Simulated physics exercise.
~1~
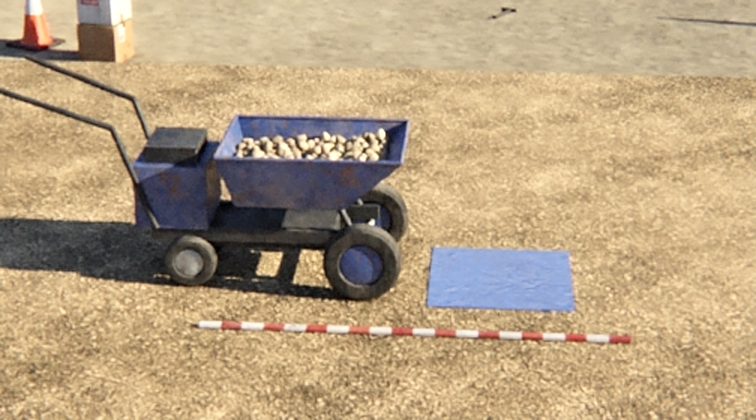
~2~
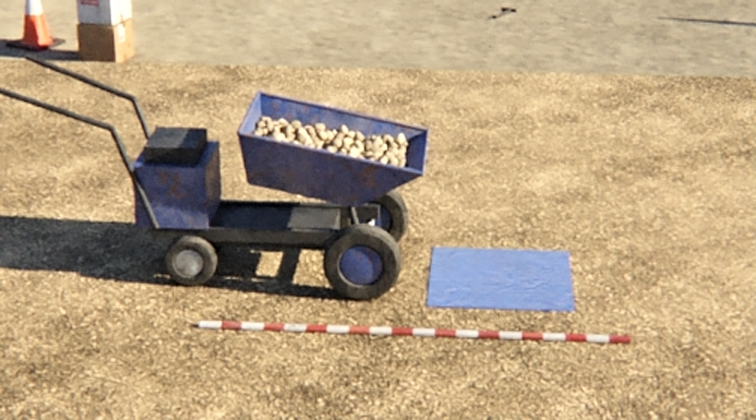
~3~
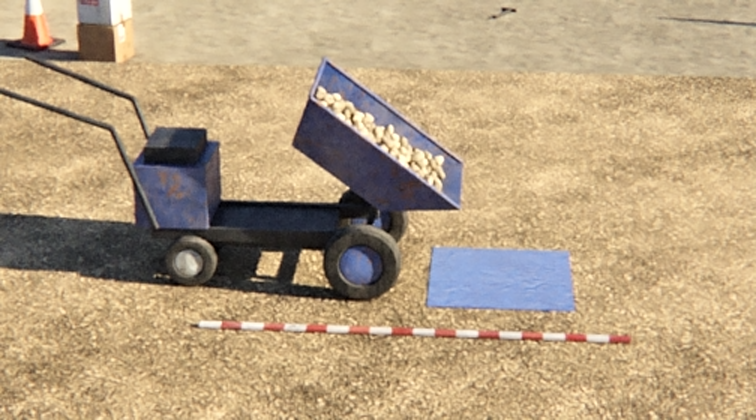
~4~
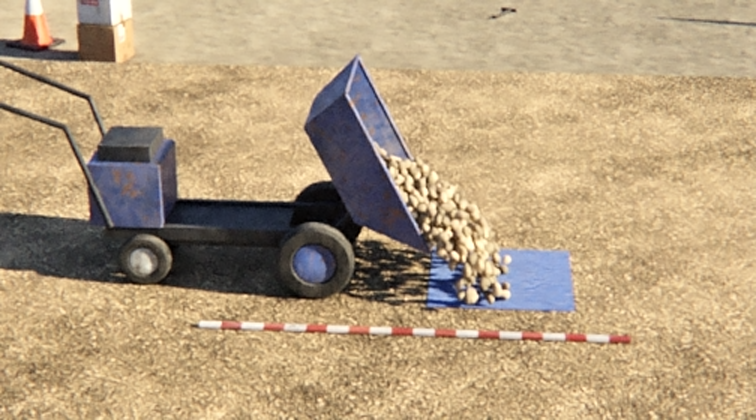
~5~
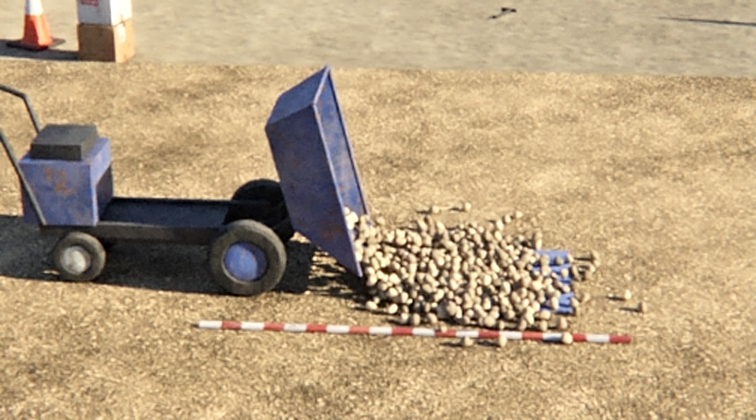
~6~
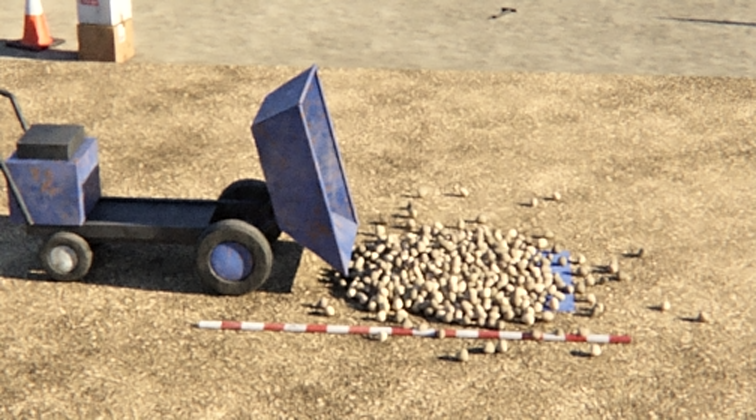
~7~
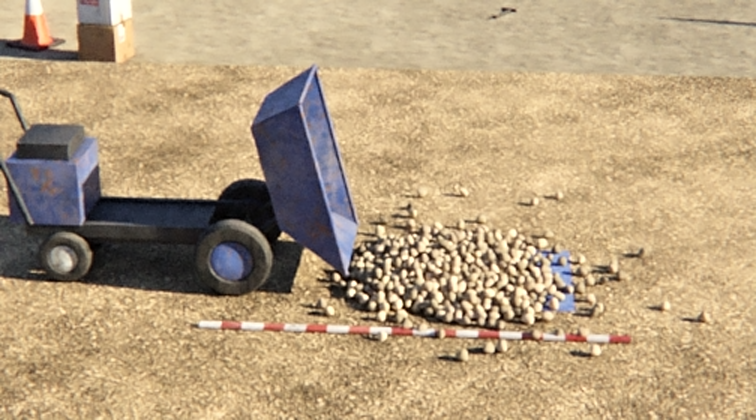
The video shows a blue motor barrow tipping its skip of pale, rounded stones to the right, then rolling left as they pour out. The stones end in a still heap partly covering the blue sheet, with some scattered around, beside the empty, steeply raised skip.
